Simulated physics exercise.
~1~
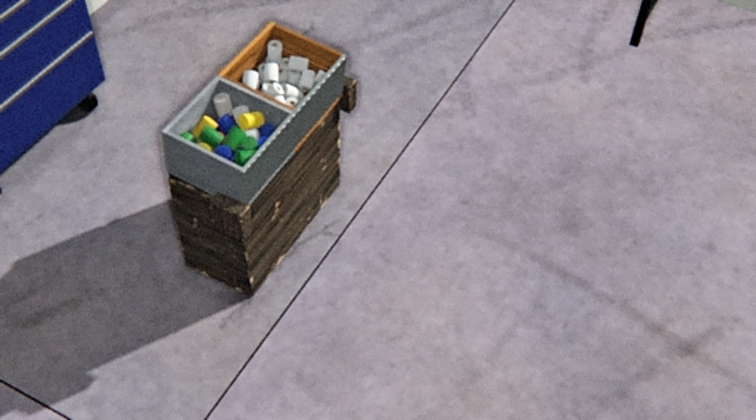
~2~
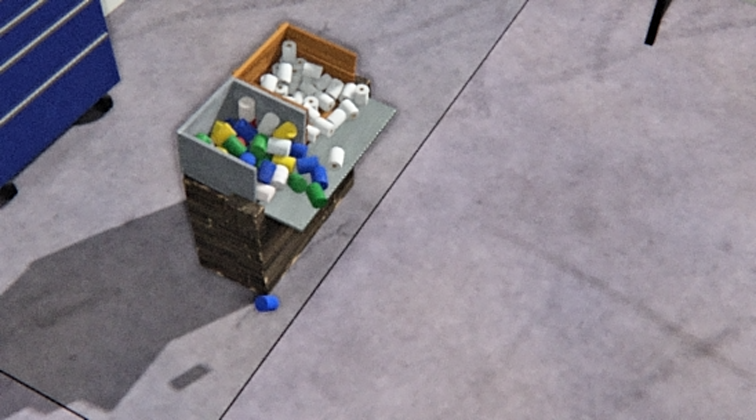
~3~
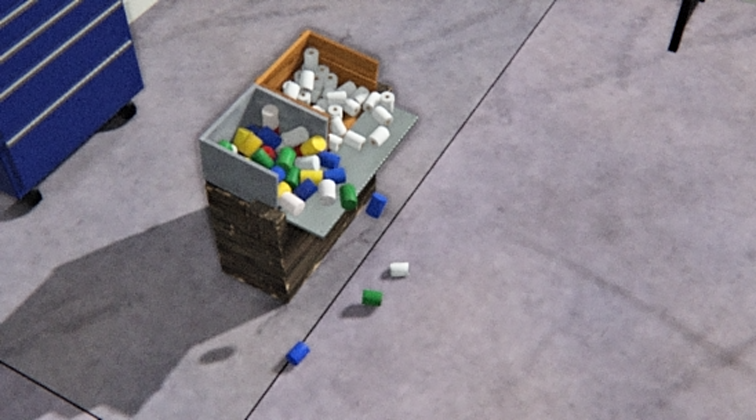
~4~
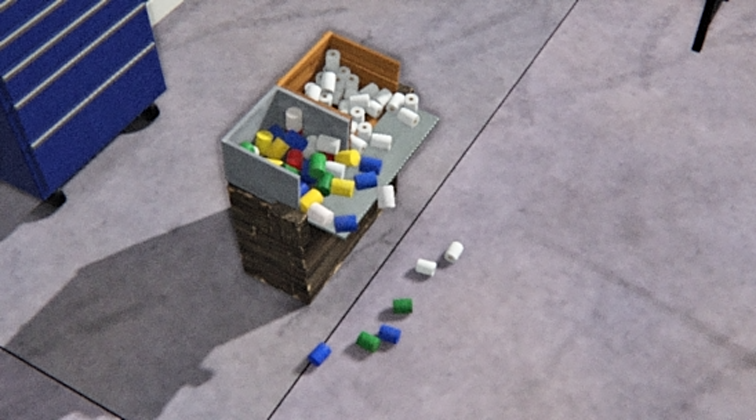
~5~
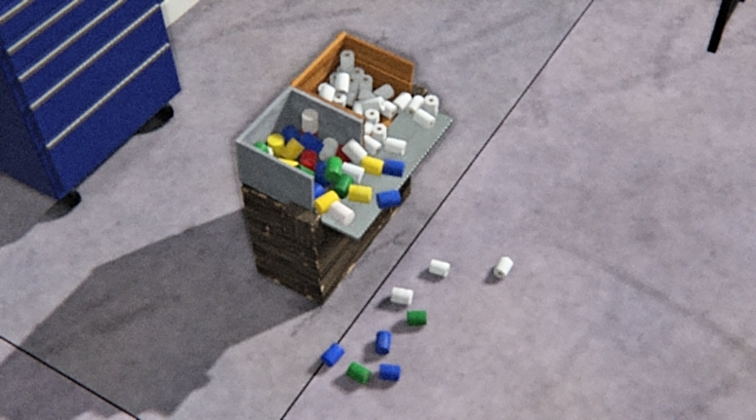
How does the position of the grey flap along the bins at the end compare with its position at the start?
At the start the flap stands upright against the open side of the bins. By the end it lies lowered out to the right, with some of the pieces resting on it.
At the start, a wooden bin of white and grey rolls and a grey bin of colourful jars sit side by side on a dark, rough stand, closed along the right by an upright grey flap. The flap swings down to the right, and pieces from both bins slide onto it, with a blue one reaching the floor first. More blue, green and white pieces then drop off the edge and scatter below, while the view drifts slightly left. By the end, a small group lies spread on the floor, but most of the stock remains in the bins and on the lowered flap.
